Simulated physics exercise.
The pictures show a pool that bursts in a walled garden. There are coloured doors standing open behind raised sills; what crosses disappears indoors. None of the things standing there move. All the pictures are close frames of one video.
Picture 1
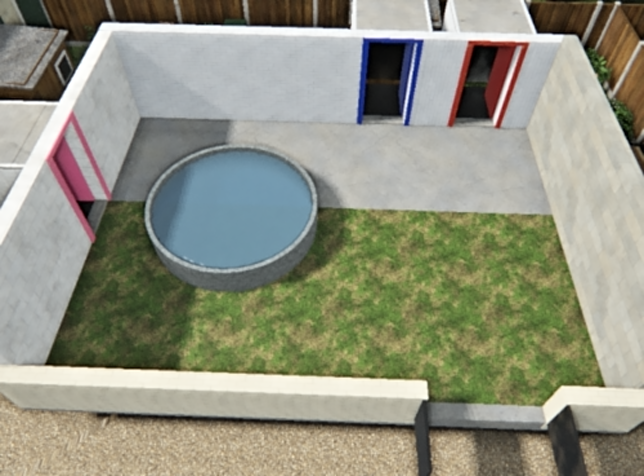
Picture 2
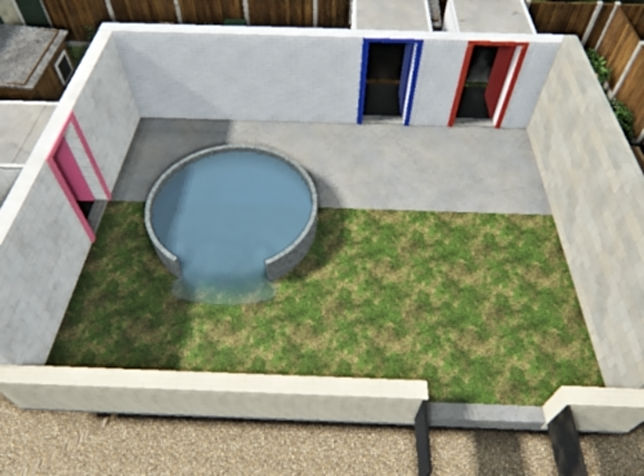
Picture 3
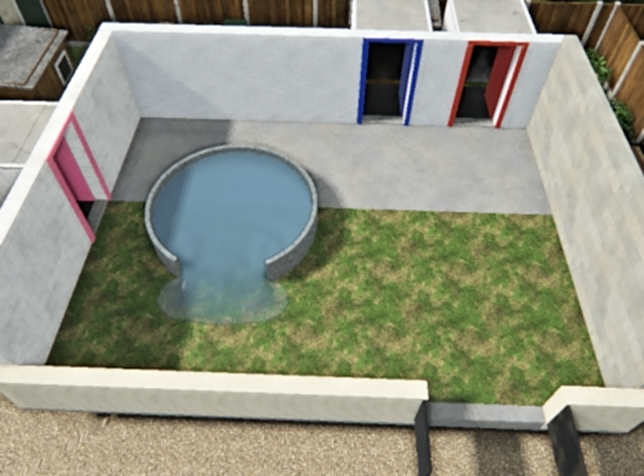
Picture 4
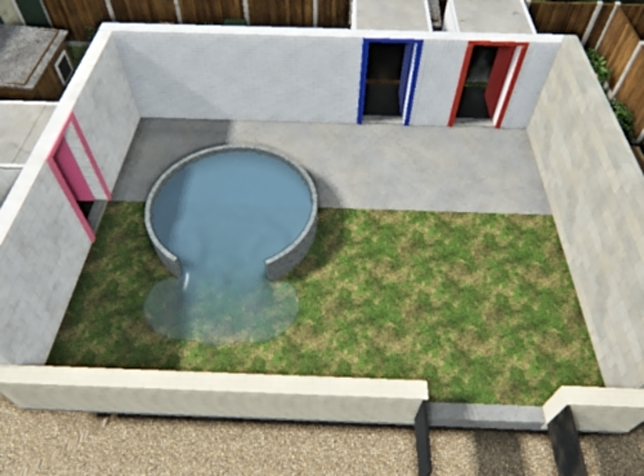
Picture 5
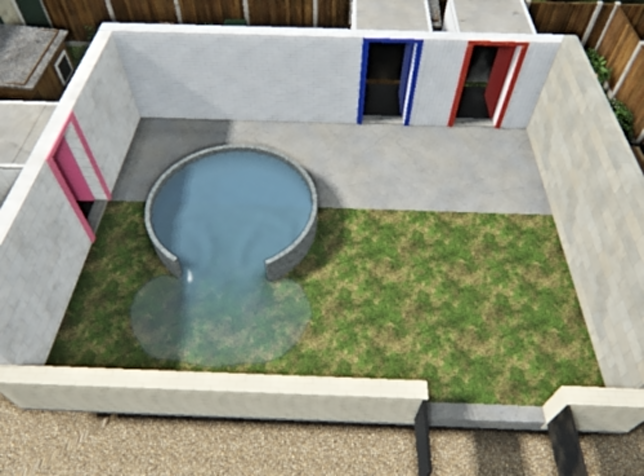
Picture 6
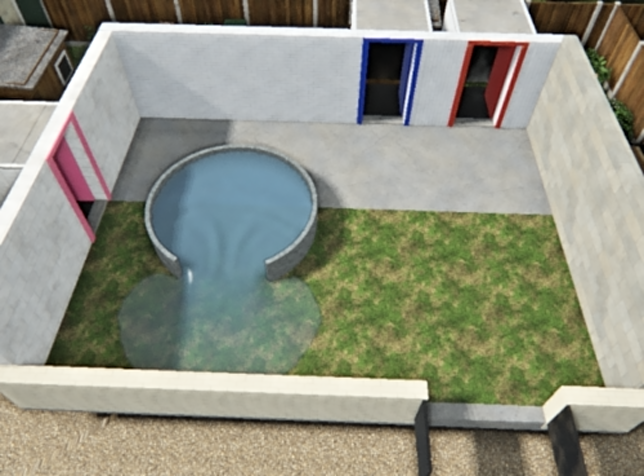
A round pool in a walled garden burst open at its front edge, and water poured through the gap onto the grass, spreading in a widening puddle toward the low front wall.
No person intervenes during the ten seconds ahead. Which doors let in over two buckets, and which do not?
Outcome: Red door: Never tops two buckets; blue door: Never tops two buckets; pink door: Tops two buckets.
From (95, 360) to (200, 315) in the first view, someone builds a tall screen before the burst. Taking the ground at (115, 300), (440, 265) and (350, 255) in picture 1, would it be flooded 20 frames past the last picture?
The first spot is swamped, the second untouched, the third untouched.
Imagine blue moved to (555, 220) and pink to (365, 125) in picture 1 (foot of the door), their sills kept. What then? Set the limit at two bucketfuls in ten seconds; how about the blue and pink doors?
As I see it, the blue door stays within limit while the pink door stays within limit.
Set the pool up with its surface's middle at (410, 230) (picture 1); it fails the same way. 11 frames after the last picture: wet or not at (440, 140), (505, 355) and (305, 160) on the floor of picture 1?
Result: Spared; inundated; spared.
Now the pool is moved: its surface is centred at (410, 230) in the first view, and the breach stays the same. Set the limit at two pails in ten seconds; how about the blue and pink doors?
Taking them in turn, the blue door remains short, while the pink door remains short.
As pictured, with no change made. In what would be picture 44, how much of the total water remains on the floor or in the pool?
98 %.
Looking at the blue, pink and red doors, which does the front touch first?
That would be the pink one.
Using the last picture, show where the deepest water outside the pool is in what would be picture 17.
I'd point to (210, 381).
A moment on, water covers 15 % of the floor; the red door not reached, the blue door not reached, the pink door not reached.
Next, water covers 20 % of the floor; the red door not reached, the blue door not reached, the pink door not reached.
Then, water covers 30 % of the floor; the red door not reached, the blue door not reached, the pink door not reached.
Later, water covers 60 % of the floor; the red door not reached, the blue door not reached, the pink door under two buckets in.
In the end, water covers 90 % of the floor; the red door not reached, the blue door not reached, the pink door over two buckets in.
